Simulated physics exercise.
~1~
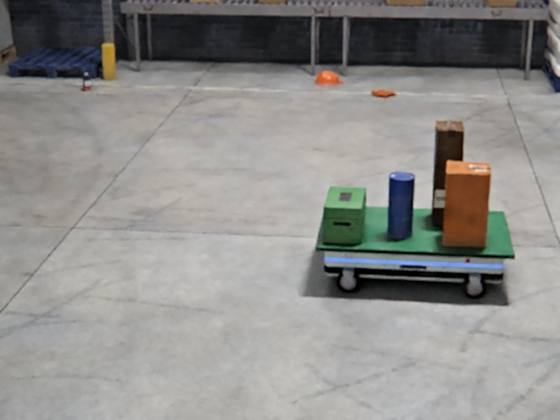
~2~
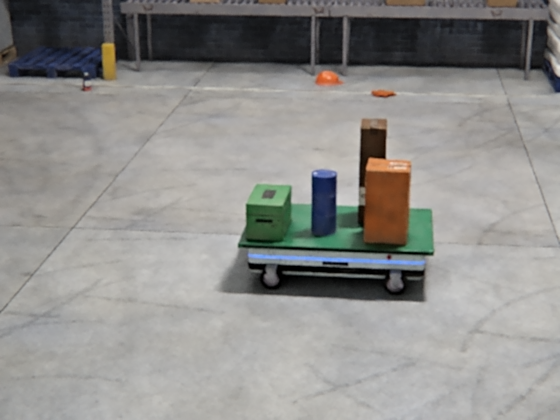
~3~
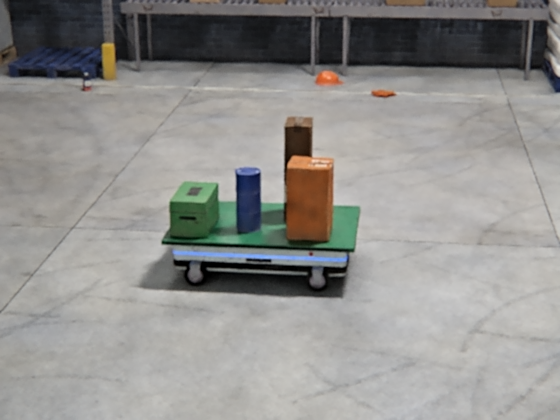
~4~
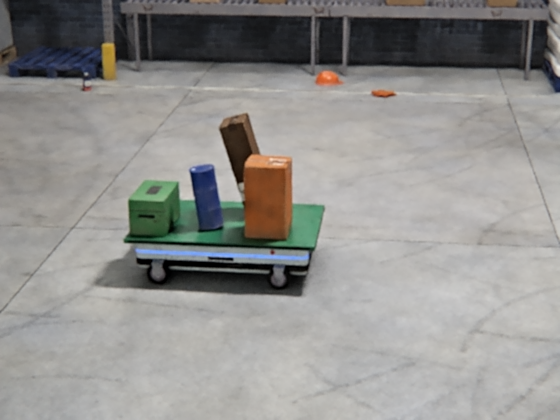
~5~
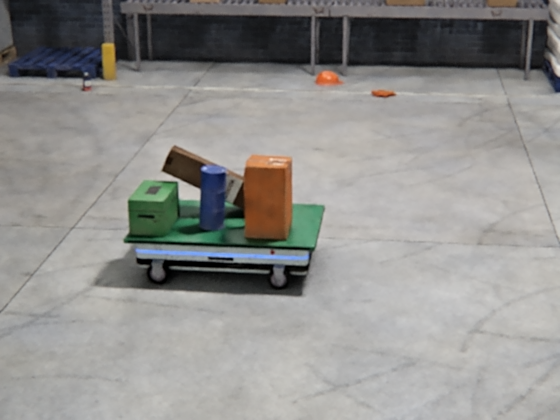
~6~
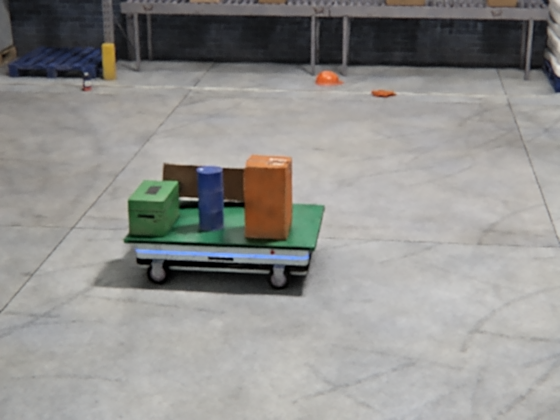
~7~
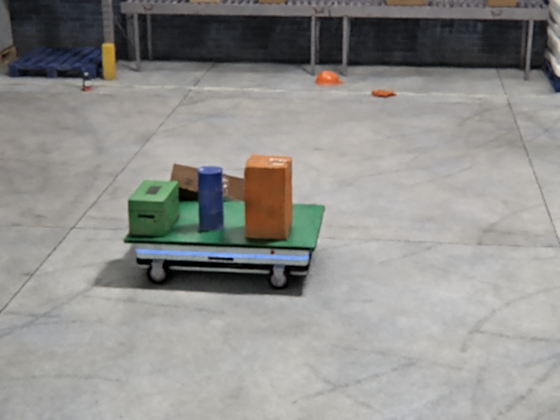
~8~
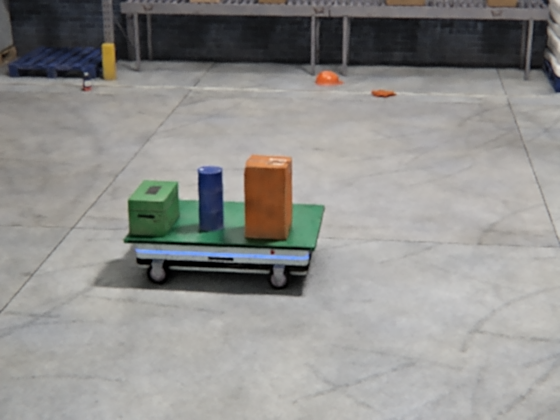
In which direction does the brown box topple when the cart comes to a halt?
The brown box topples to the left, the same way the cart was rolling.
